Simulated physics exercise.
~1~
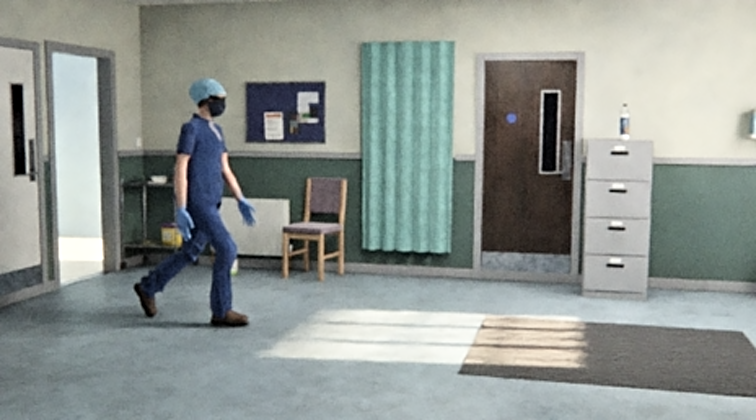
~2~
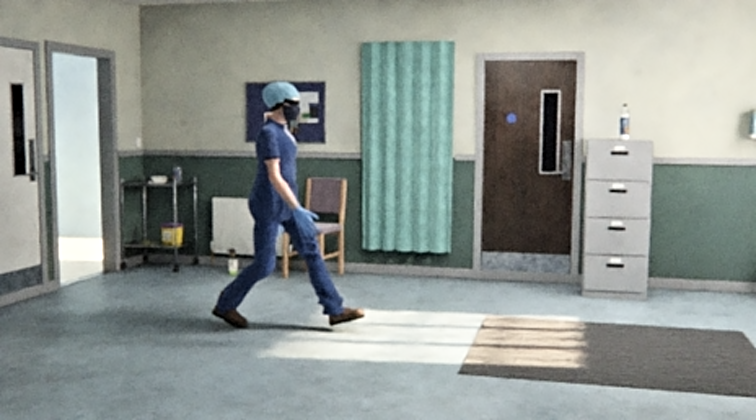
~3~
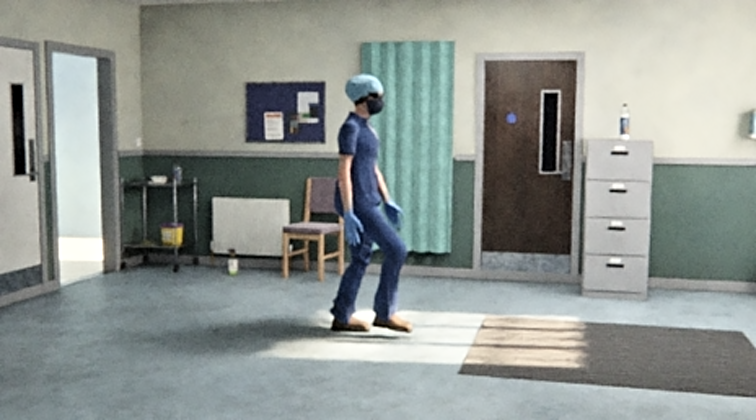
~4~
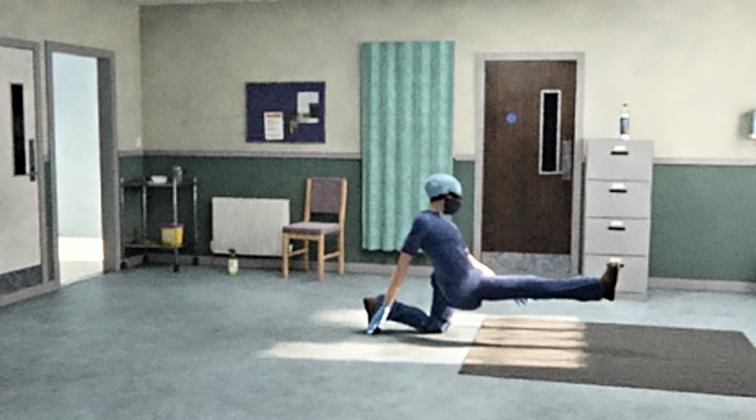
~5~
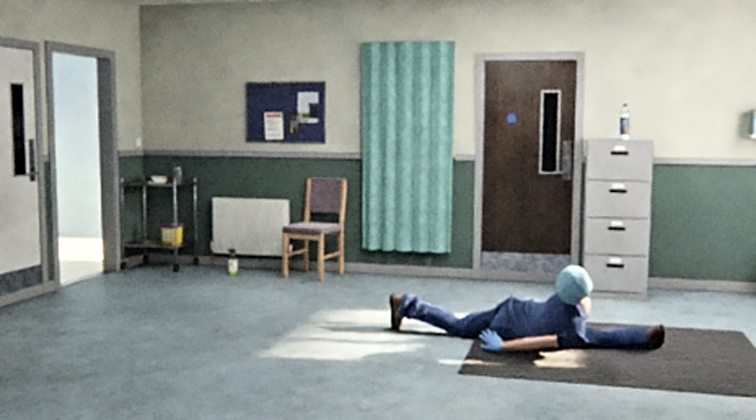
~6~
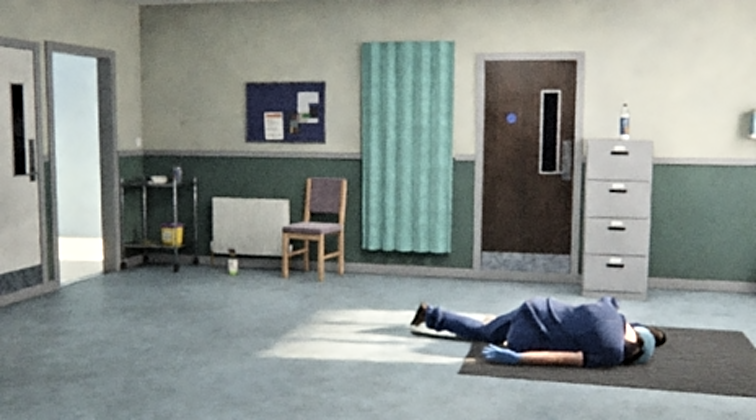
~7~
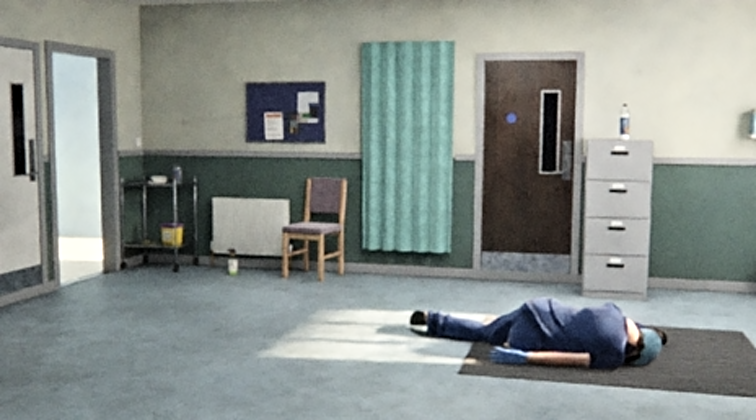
In a hospital-like room with a green curtain, a brown door and a grey filing cabinet, a person in blue scrubs, cap, gloves and dark mask walks right towards a black mat. Near the sunlit patch of floor, the walker's steps draw close together. The person suddenly drops low, one leg folded beneath and the other stretched out ahead. The body then pitches forward onto the mat, chest down and arms low. It settles face down and lies almost still, with hips, chest and head past the mat's near edge and the feet trailing behind on the floor.
